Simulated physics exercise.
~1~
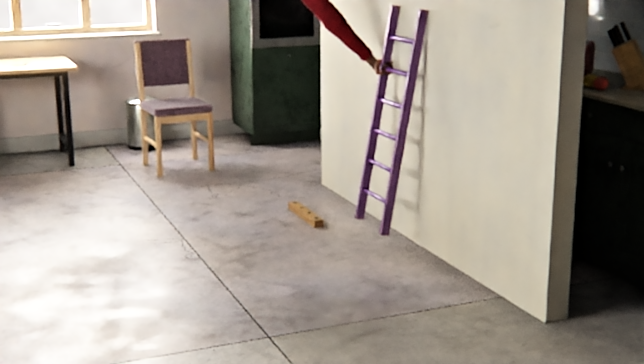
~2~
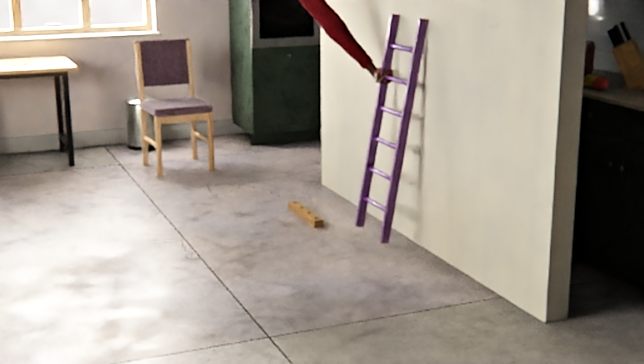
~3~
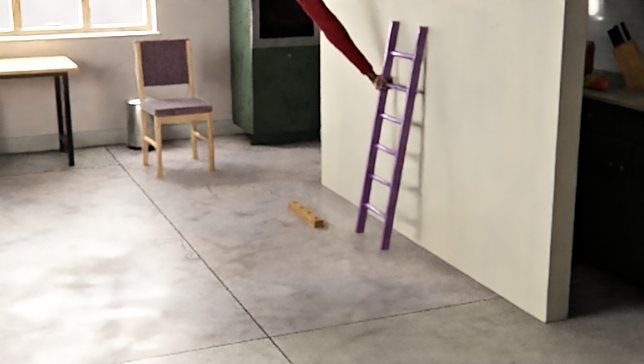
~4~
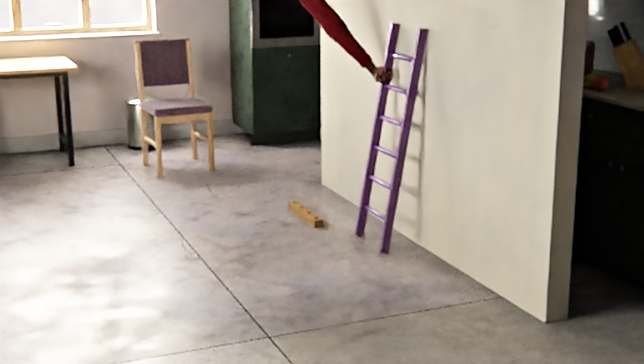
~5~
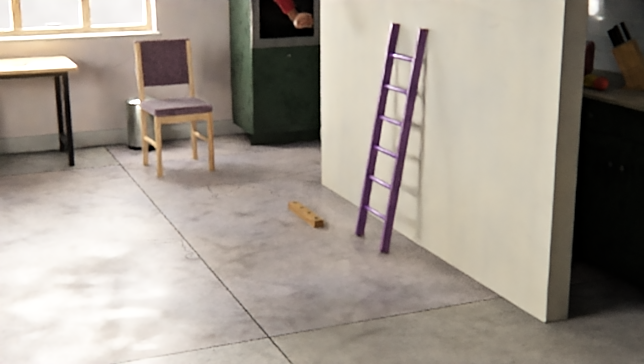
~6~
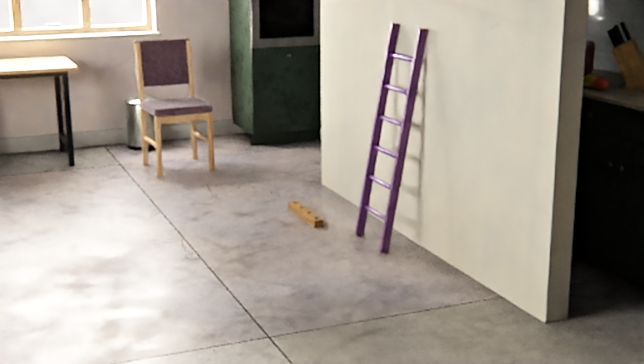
To begin with, a hand in a red sleeve holds a purple ladder against a pale wall, with a small wooden batten lying on the concrete floor to its left. The ladder shifts slightly downward, its feet sliding a little toward the viewer while the hand stays with it. It soon settles, still tilted against the wall, and the hand lets go and draws back toward the upper left. The arm then leaves the view entirely. The ladder stays leaning where it was left, and the batten has not moved.
